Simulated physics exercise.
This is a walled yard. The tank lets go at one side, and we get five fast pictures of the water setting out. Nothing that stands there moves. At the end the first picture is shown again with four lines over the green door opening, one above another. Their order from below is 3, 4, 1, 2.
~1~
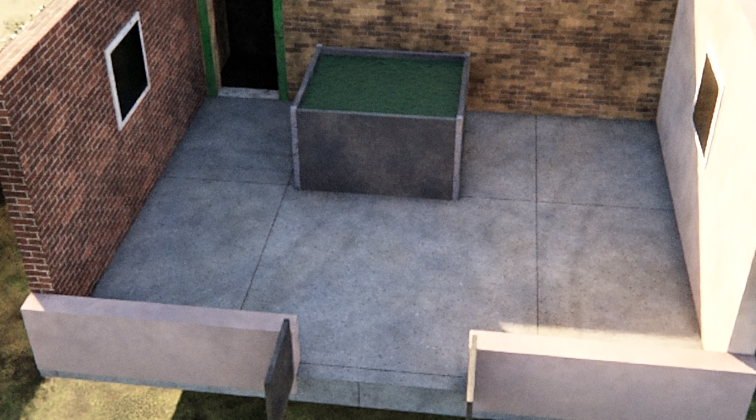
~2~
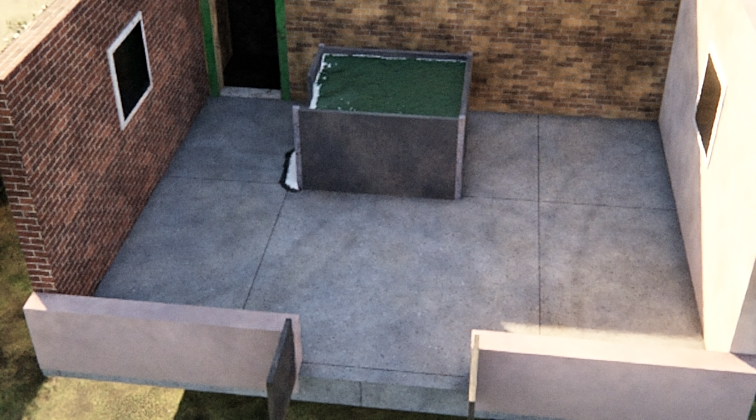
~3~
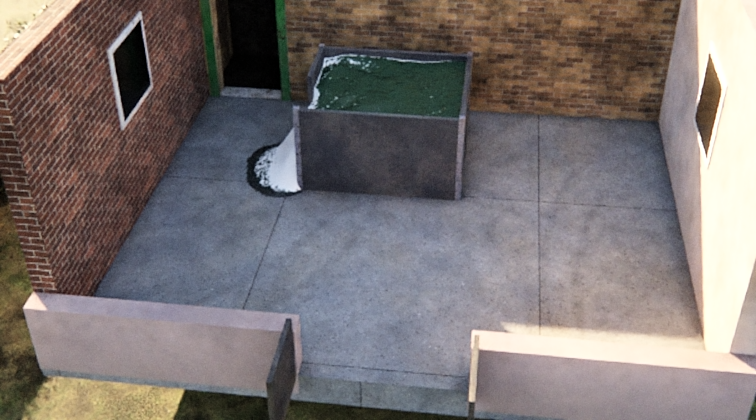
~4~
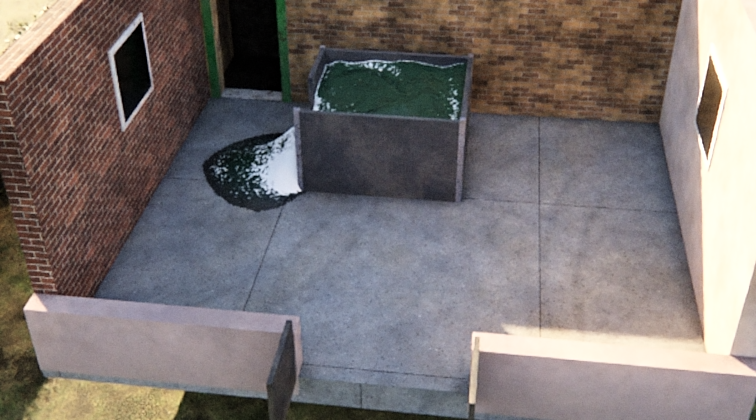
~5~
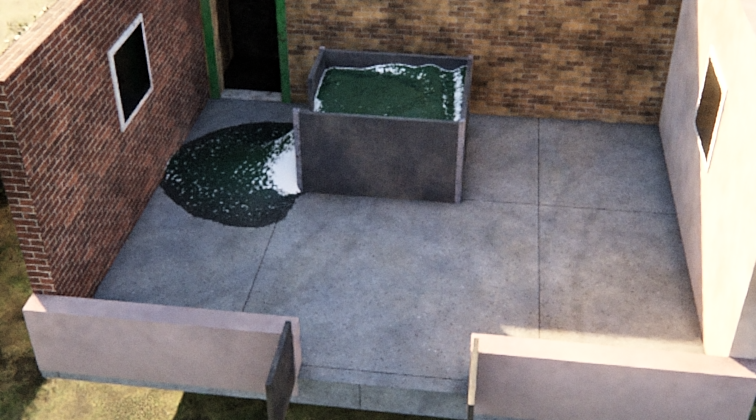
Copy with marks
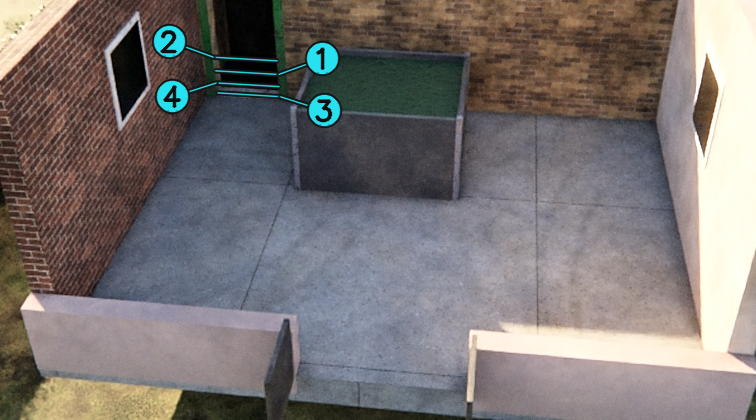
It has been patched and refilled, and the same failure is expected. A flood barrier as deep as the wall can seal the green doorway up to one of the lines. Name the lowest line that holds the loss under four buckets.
1.
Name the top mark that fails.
Mark 4.
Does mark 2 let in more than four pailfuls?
No.
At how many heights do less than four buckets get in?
Two of the four.
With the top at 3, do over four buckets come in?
Yes.
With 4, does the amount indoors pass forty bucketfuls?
No.
On the marked copy, 1 at (246, 72); 2 at (245, 59); 3 at (248, 94); 4 at (247, 84); from the bottom up 3, 4, 1, 2.
If 1 is chosen, a bucket or two gets in.
If 2 is chosen, nothing gets over.
If 3 is chosen, dozens of bucketfuls pour in.
If 4 is chosen, some 15 bucketfuls get in.
